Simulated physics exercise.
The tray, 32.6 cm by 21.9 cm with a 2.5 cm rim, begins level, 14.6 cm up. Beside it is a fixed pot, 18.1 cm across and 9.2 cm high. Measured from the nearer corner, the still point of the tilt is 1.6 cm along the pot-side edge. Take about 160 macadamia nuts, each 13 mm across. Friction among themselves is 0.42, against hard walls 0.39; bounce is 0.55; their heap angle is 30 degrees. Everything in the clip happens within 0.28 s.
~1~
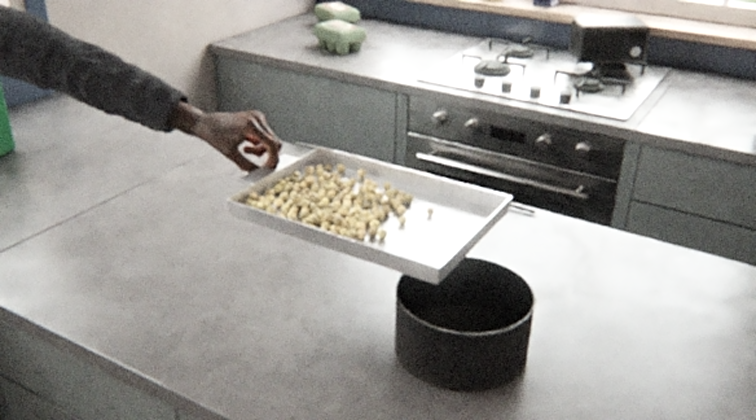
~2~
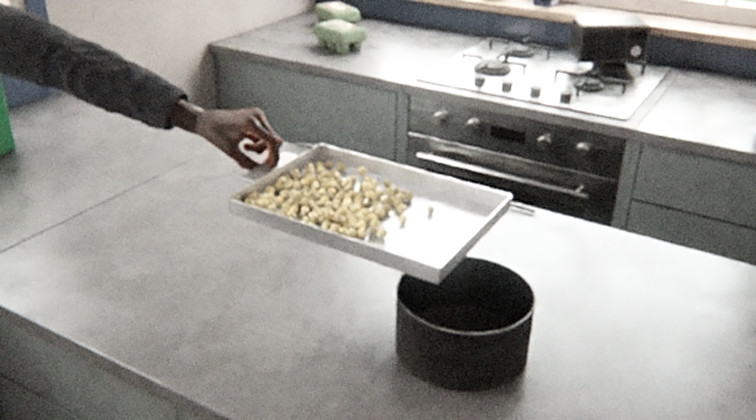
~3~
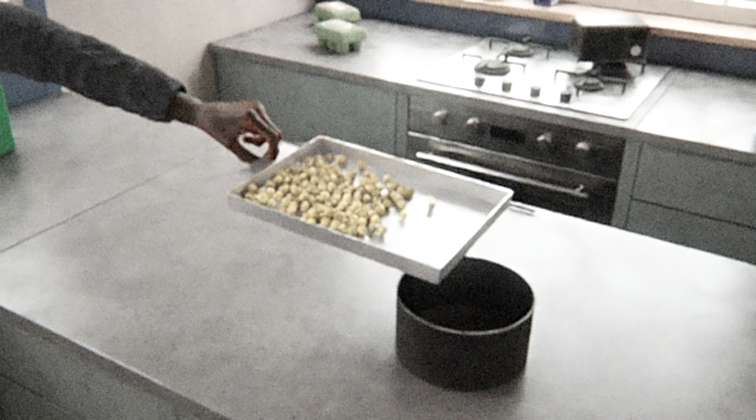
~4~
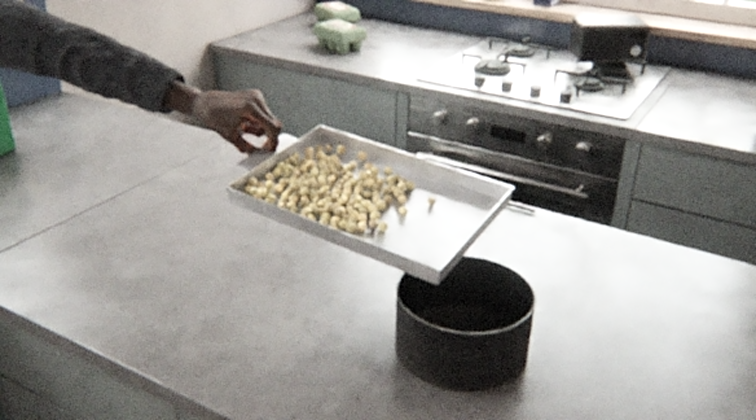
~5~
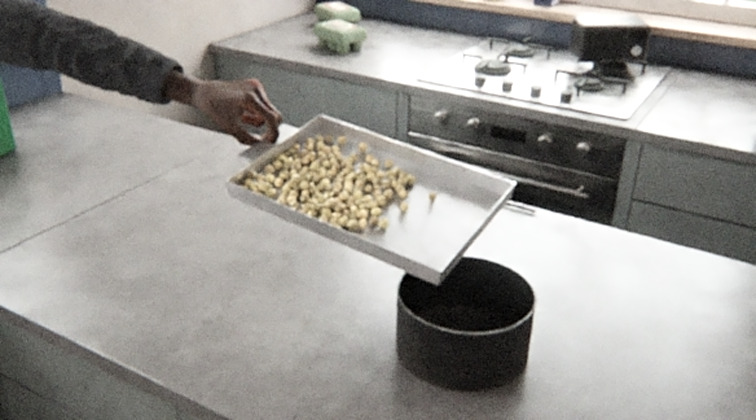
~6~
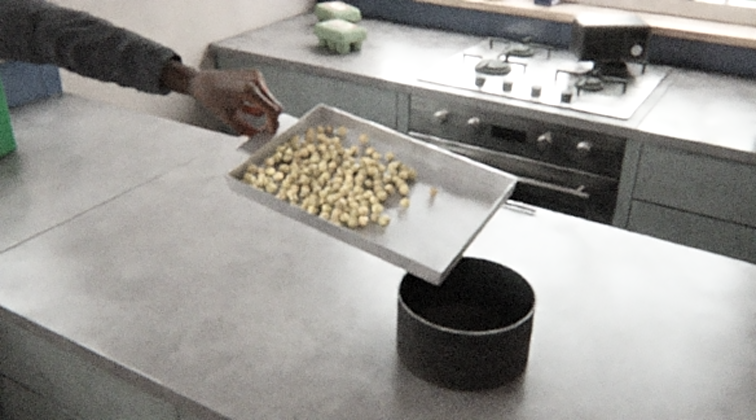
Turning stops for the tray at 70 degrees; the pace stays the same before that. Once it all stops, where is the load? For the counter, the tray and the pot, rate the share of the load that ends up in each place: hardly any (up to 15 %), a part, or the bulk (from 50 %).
Share of the load - the counter: Hardly any, the tray: The bulk, the pot: Hardly any.
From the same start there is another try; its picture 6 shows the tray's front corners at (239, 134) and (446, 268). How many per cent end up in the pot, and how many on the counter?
Pot: 15, counter: 20.
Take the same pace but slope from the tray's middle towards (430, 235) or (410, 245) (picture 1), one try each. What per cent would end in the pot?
Approximately 5 percent, then 5 percent.
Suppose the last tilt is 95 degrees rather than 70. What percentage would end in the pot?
Pot share: About 0 per cent.
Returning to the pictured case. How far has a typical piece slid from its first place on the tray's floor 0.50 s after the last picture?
By then it sits near 9 cm from where it began.
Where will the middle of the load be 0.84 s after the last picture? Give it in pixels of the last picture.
Near pixel (380, 196).
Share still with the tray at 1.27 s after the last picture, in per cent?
Close to 100 in a hundred parts of the load.
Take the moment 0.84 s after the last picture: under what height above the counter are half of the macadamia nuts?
About 24 cm.
Then, 0.50 s after the last picture, tilt 39 degrees; the tray holds 100 %, the pot 0 %.
Then, 0.84 s after the last picture, tilt 58 degrees; the tray holds 100 %, the pot 0 %.
Then, 1.27 s after the last picture, tilt 70 degrees; the tray holds 100 %, the pot 0 %.
In the end, counter 0 %, tray 100 %, pot 0 %.
